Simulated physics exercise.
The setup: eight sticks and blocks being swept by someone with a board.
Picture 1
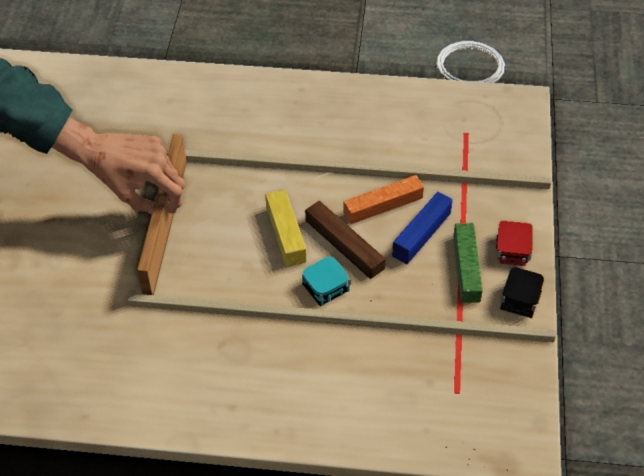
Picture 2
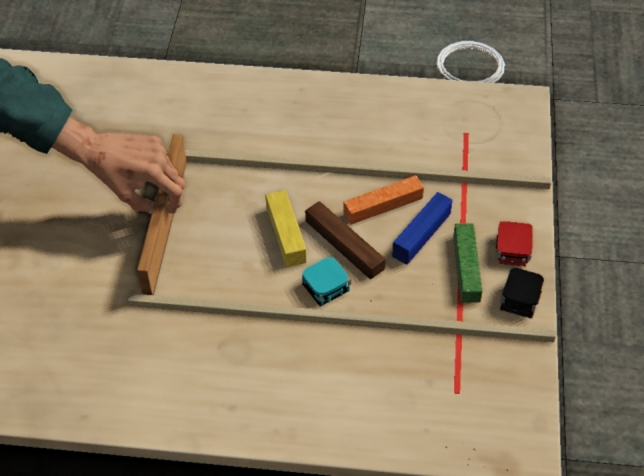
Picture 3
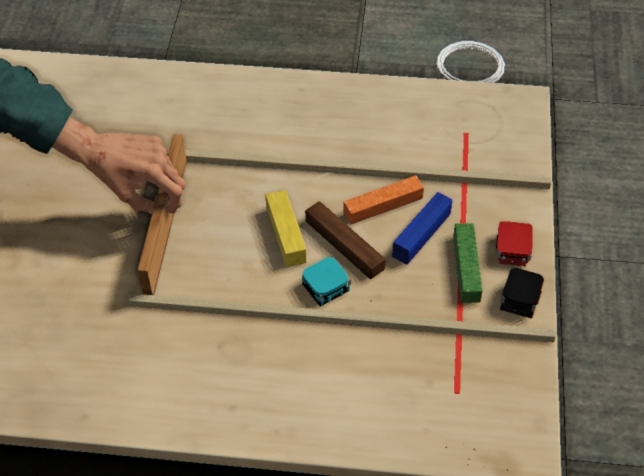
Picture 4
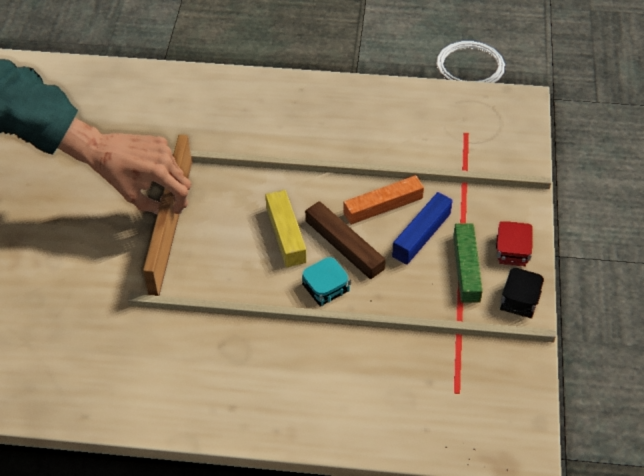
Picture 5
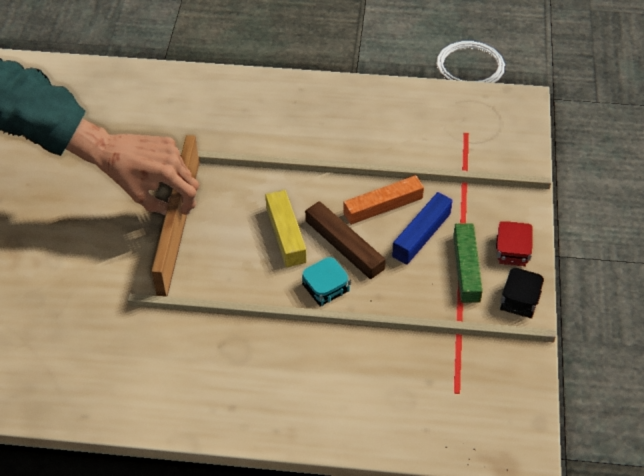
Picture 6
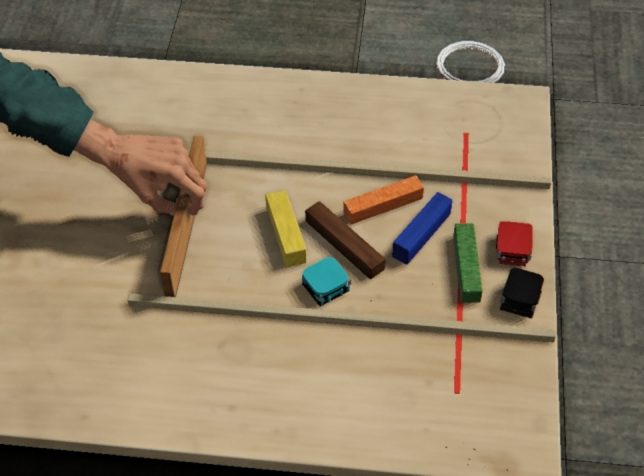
A hand holding an upright wooden board rests at the left of a tabletop lane, then slides the board slightly to the right. The yellow, brown, orange, blue and green sticks and the turquoise, red and black blocks stay still, with the board not touching any of them.
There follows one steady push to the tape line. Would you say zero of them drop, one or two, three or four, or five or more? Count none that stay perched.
I'd go with one or two.
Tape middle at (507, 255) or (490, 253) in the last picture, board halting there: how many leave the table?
You'd find 4 and then 3 on the floor.
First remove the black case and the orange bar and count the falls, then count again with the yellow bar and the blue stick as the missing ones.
1 in the first case, 1 in the second.
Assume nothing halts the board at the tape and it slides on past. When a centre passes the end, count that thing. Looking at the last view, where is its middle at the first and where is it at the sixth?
At (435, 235) for the first, at (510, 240) for the sixth.
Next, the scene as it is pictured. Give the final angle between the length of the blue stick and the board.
Angle: Close to 20 degrees.
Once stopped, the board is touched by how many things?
Contact count: 2.
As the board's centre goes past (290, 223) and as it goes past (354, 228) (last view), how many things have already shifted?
The first number is 2, the next one 5.
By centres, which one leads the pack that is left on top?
It's the green bar that ends up nearest.
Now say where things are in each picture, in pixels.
Black case (522, 293); red case (514, 244); green bar (468, 262); board (163, 213); tape (462, 251), in the first frame.
Red case (514, 244); board (163, 213), in the second frame.
Green bar (468, 262); orange bar (384, 200), in the third frame.
Black case (522, 293); brown stick (345, 240), in the fourth frame.
Red case (514, 244); turquoise case (326, 281), in the fifth frame.
Black case (522, 293); red case (514, 244); green bar (468, 262); board (185, 215); tape (462, 251), in the sixth frame.
Soon after, none off yet; black case at rest near (522, 293); red case at rest near (514, 244); green bar at rest near (468, 262).
In the end, the number that fall off is one or two; gone, red case and black case.
